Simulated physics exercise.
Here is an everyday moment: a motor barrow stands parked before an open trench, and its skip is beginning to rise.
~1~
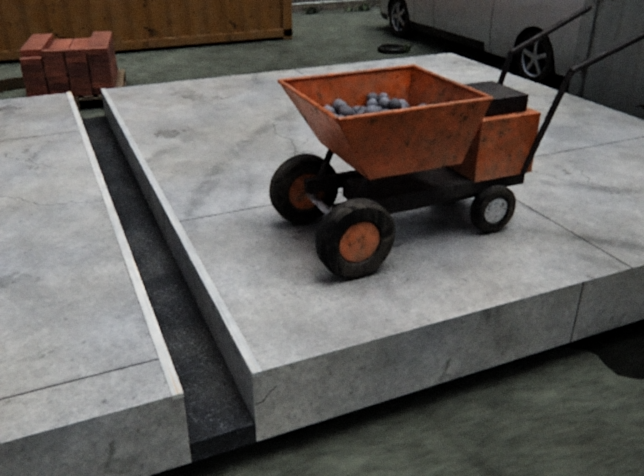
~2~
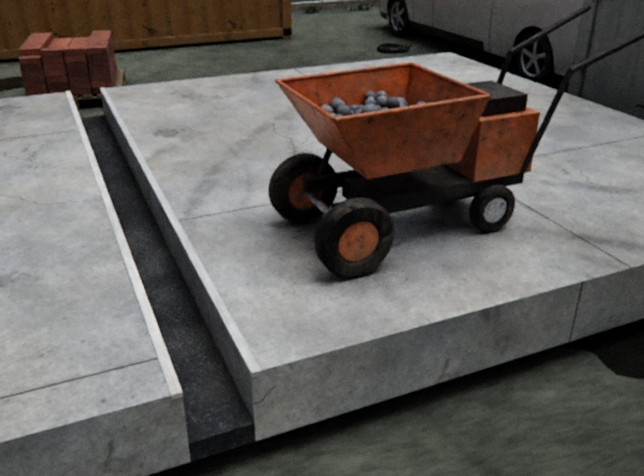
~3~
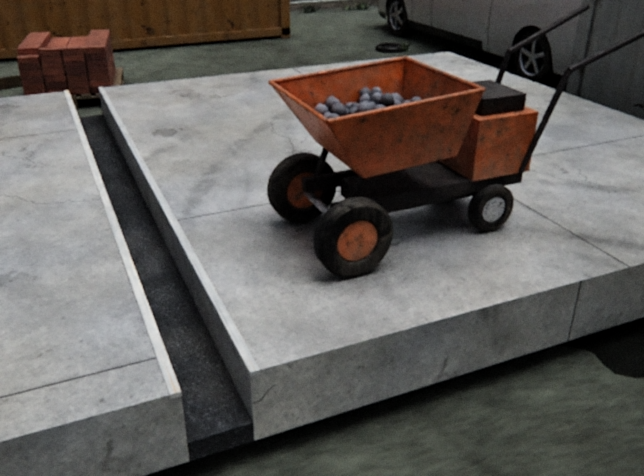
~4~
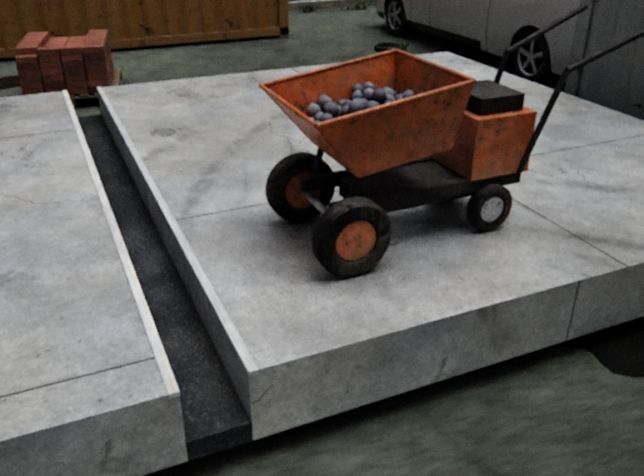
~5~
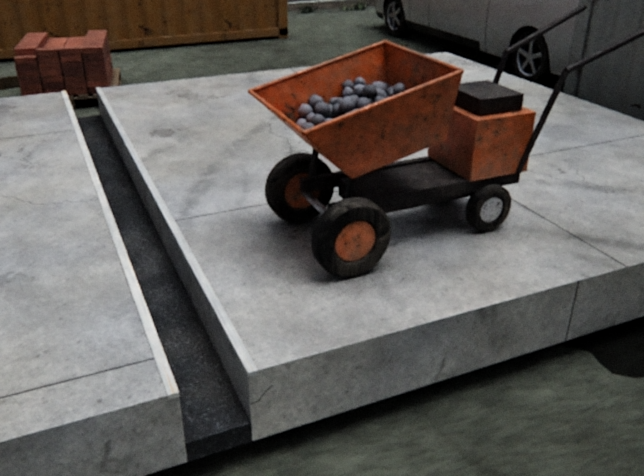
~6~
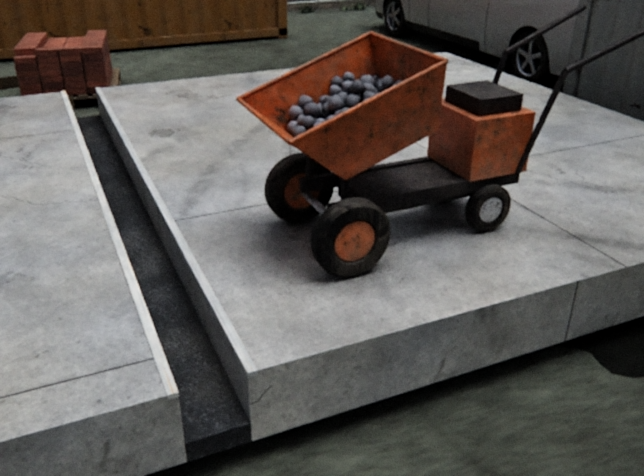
An orange skip loaded with round grey cobbles slowly tilted up at the back, its front lip lowering to the left, while the motor barrow stayed parked on grey slabs beside a narrow trench.
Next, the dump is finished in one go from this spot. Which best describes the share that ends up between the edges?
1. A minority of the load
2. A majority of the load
2, A majority of the load.
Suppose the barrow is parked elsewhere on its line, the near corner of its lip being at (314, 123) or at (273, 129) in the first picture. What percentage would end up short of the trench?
0 % then 0 %.
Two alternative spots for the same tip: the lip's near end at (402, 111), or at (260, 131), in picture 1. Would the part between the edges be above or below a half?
From the first position short of one half lands between the edges, from the second short of one half.
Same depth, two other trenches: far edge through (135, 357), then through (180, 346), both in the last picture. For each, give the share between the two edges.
Roughly 100 % first, 80 % second.
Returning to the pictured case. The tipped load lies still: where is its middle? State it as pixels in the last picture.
Near (169, 307), more or less.
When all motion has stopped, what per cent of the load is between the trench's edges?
Result: Around 100 in a hundred.
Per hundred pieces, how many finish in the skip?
0 per cent, roughly.
Soon after the last picture, skip tipped steeply; all in the skip.
A little later, skip tipped steeply; nearly all in the skip; a stray few in or heaped over the trench; a stray few falling.
Later still, skip tipped right over; about a third in the skip; a stray few short of the trench; about two thirds in or heaped over the trench; a stray few beyond it; a stray few falling.
By the end, skip tipped right over; nearly all in or heaped over the trench; a stray few beyond it.
